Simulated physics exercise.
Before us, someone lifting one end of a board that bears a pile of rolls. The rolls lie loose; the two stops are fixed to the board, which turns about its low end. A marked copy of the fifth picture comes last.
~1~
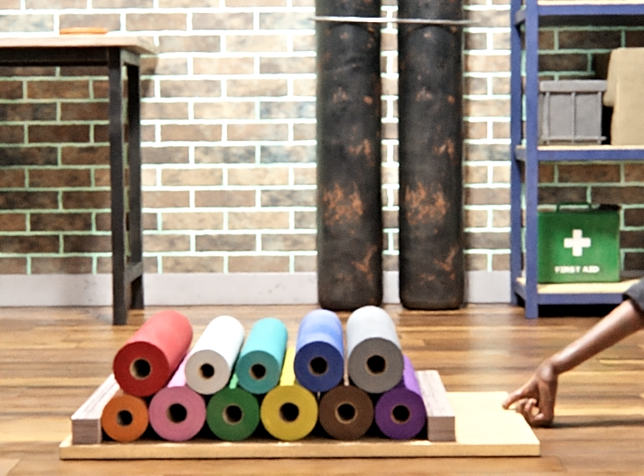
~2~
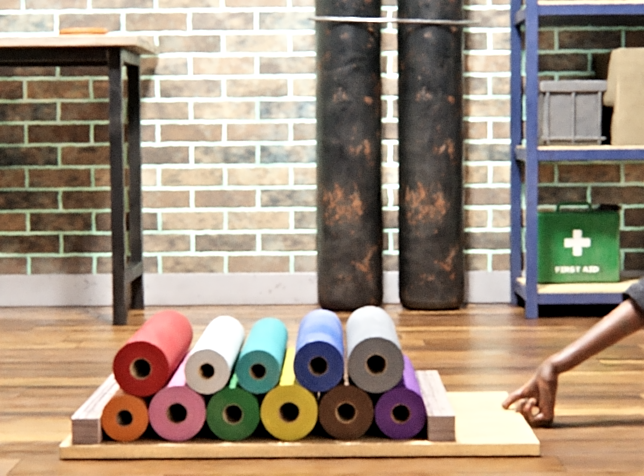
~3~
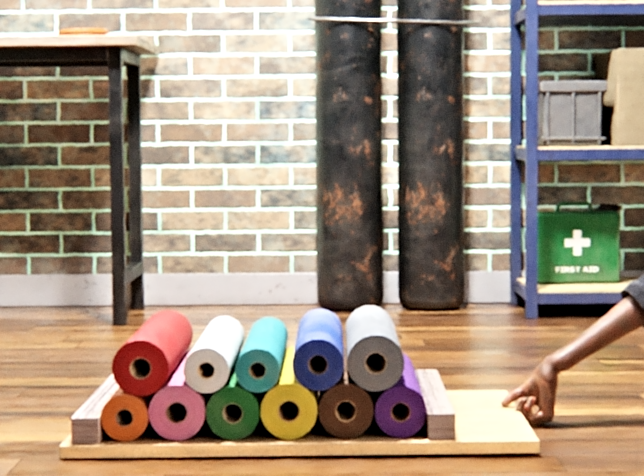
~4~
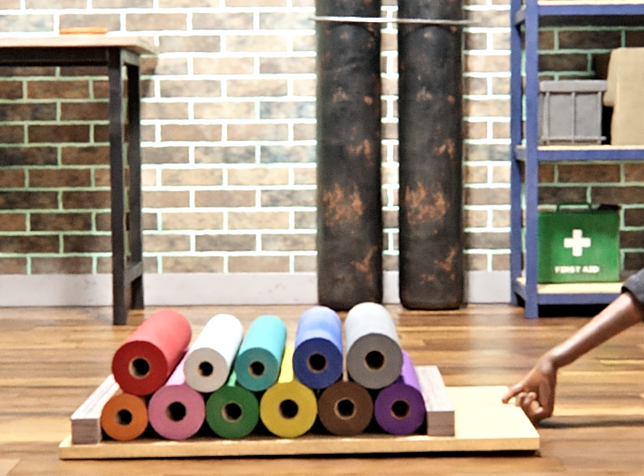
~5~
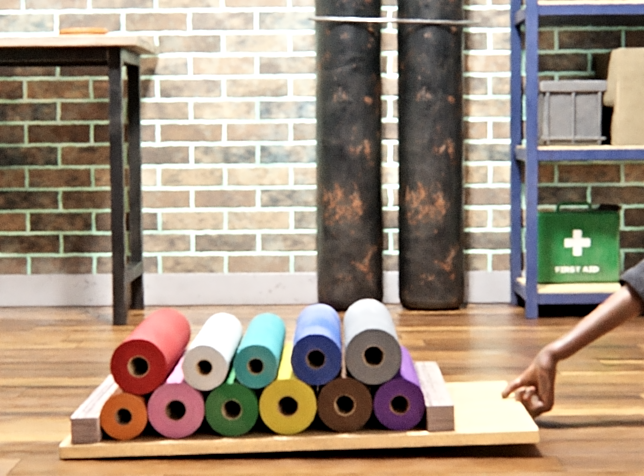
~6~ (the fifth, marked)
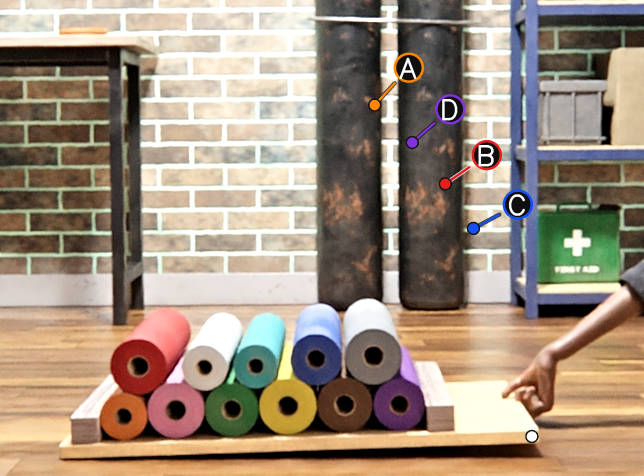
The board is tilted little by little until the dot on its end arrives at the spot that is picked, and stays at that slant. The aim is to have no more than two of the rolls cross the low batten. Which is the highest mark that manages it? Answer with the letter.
Up to C.
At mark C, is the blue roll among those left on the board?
Yes, with C.
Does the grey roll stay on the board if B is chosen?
No.
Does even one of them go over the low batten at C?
Yes.
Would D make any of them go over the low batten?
At D: Yes.
On the marked copy, A at (375, 105); B at (445, 184); C at (474, 228); D at (412, 142); the white dot at (532, 437).
Following C. Soon after the start, board at 16°.
Later, board at 28°.
In the end, board at 28°, one over the low batten (red).
As for the rest, A five over the low batten; B five over the low batten; D five over the low batten.
